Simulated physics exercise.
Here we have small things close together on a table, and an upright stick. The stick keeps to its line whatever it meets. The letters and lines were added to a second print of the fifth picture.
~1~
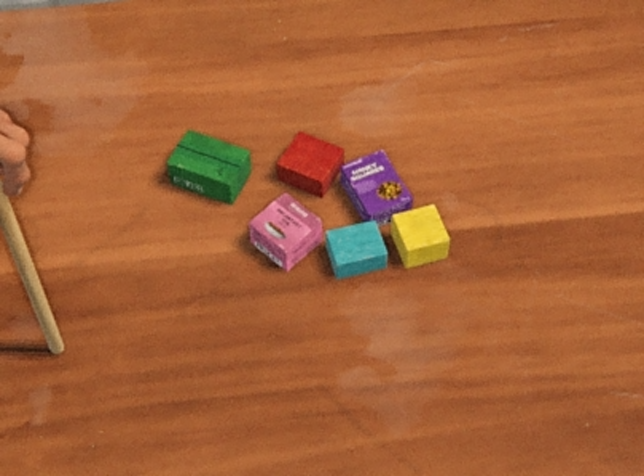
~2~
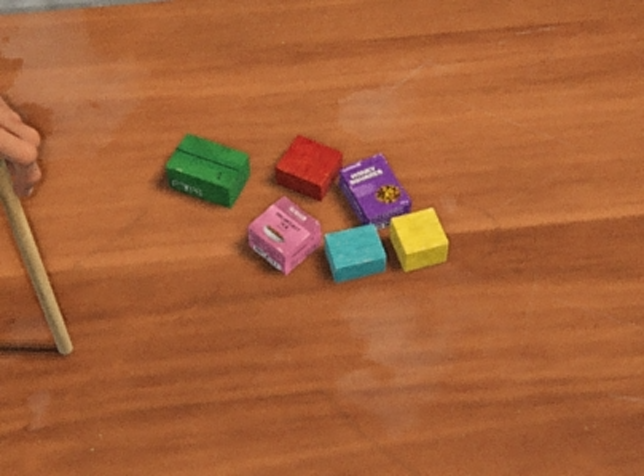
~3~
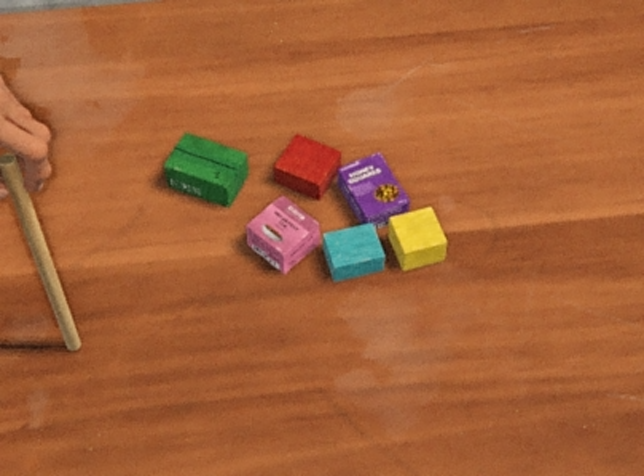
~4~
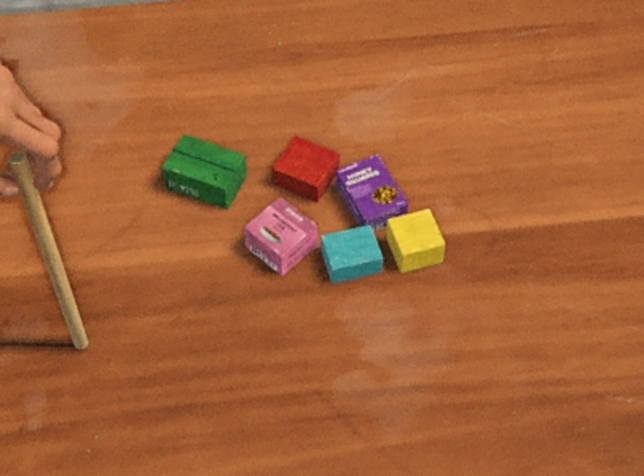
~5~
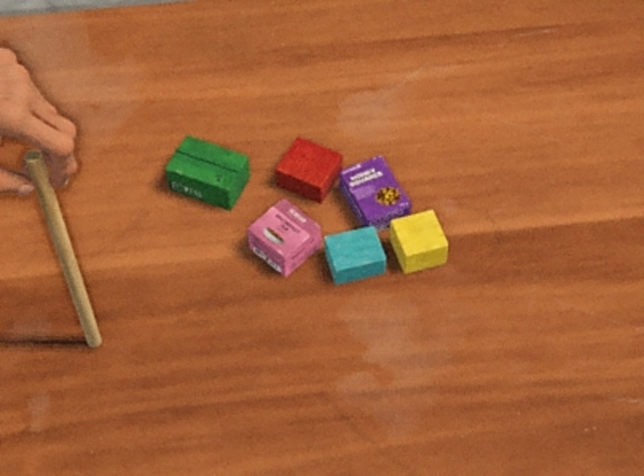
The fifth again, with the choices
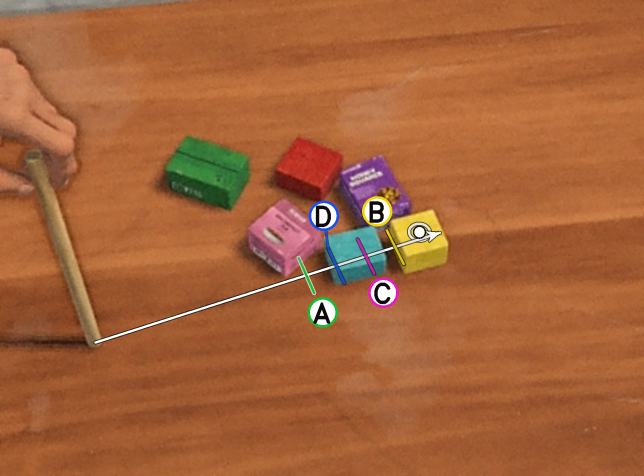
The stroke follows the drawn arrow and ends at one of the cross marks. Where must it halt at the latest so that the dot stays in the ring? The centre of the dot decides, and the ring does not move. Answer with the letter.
It can go as far as D.
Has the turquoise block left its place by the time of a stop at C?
Yes.
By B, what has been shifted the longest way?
The turquoise block.
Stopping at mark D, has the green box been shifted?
No.
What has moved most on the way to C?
The turquoise block has gone farthest.
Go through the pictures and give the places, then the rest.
Red block (310, 165); green box (210, 167); purple packet (376, 190), in the first picture.
Purple packet (375, 194); turquoise block (355, 253), in the second picture.
Pink packet (283, 234); yellow block (417, 239), in the third picture.
Red block (306, 169); green box (206, 171), in the fourth picture.
Purple packet (375, 196); turquoise block (355, 255); pink packet (284, 237), in the fifth picture.
On the marked copy, A at (306, 276); B at (395, 247); C at (366, 256); D at (336, 266); the arrow from (95, 343) to (440, 233); the white dot at (419, 232).
Following D. Soon after the start, foot of the stick (184, 316).
Later, foot of the stick (270, 288).
In the end, foot of the stick (336, 267); turquoise block (367, 252); pink packet (294, 233); the dot is still in its ring.
As for the rest, A keeps the dot in but is short; B shifts the dotted thing to (477, 234); C shifts the dotted thing to (447, 237).
